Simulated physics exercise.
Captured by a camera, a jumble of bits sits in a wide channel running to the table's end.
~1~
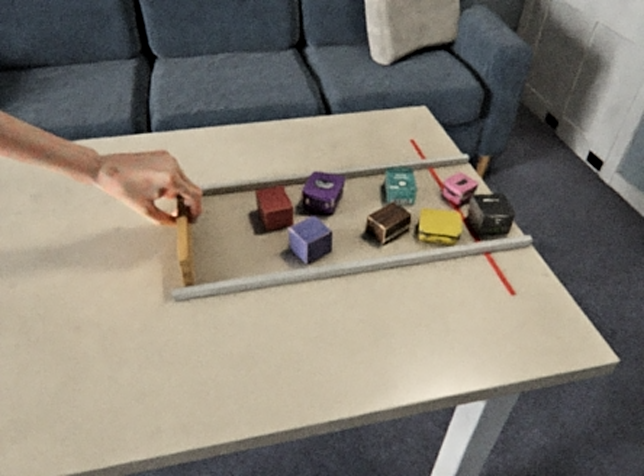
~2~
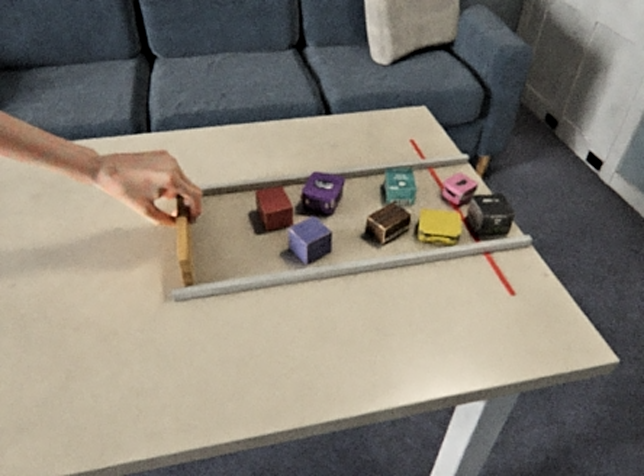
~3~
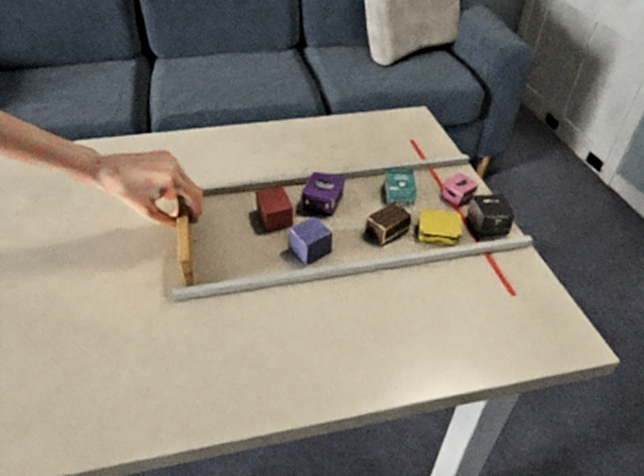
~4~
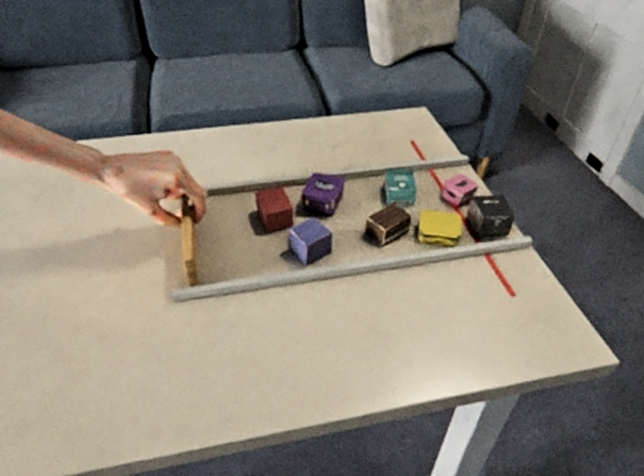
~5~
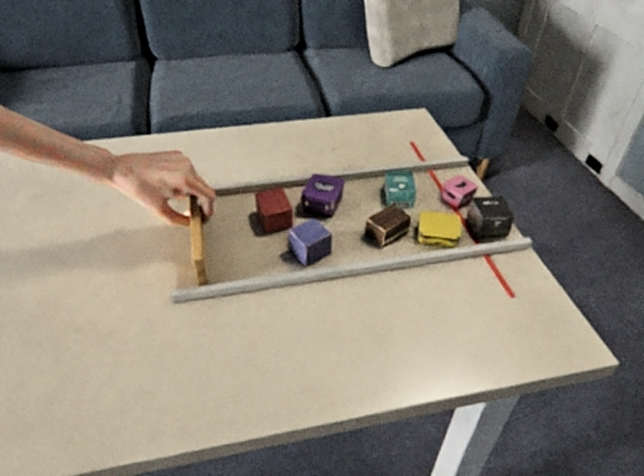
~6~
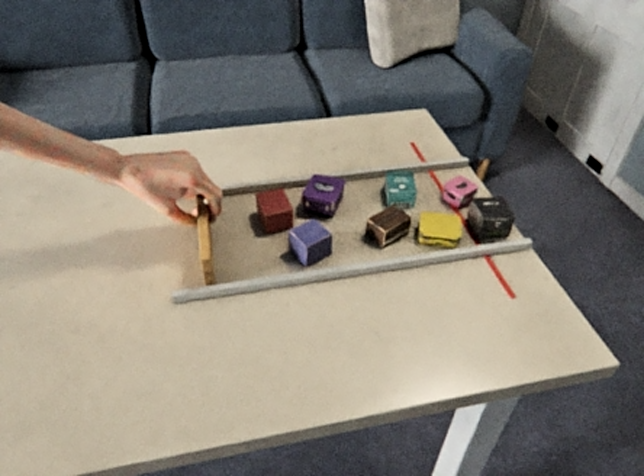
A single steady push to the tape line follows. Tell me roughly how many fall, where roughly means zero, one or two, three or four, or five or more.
Roughly, three or four fall.
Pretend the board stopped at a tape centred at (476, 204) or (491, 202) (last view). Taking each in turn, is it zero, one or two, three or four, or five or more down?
The falls would be five or over; five or over.
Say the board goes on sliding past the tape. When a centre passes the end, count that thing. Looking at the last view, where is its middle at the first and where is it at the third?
Its middle is around (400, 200) and later (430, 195).
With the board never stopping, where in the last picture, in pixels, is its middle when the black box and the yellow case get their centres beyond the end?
The black box puts it at (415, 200), the yellow case at (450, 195).
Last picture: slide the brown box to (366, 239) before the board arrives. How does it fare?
It keeps its place.
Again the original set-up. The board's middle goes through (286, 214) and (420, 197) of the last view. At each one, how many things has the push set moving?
I make it 3 at the first spot and 8 at the other.
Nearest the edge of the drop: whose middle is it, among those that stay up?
That would be the purple case.
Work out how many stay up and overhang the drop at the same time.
Things overhanging at the end: 2.
Early on, none off yet; black box at rest near (490, 218); pink case at rest near (459, 193); yellow case at rest near (439, 231).
A while later, none off yet; black box travelled about its own width near (520, 210); pink case on its side near (509, 215); yellow case travelled about its own width near (489, 227).
Finally, the number that fall off is three or four; lost, turquoise box, yellow case, pink case and black box.
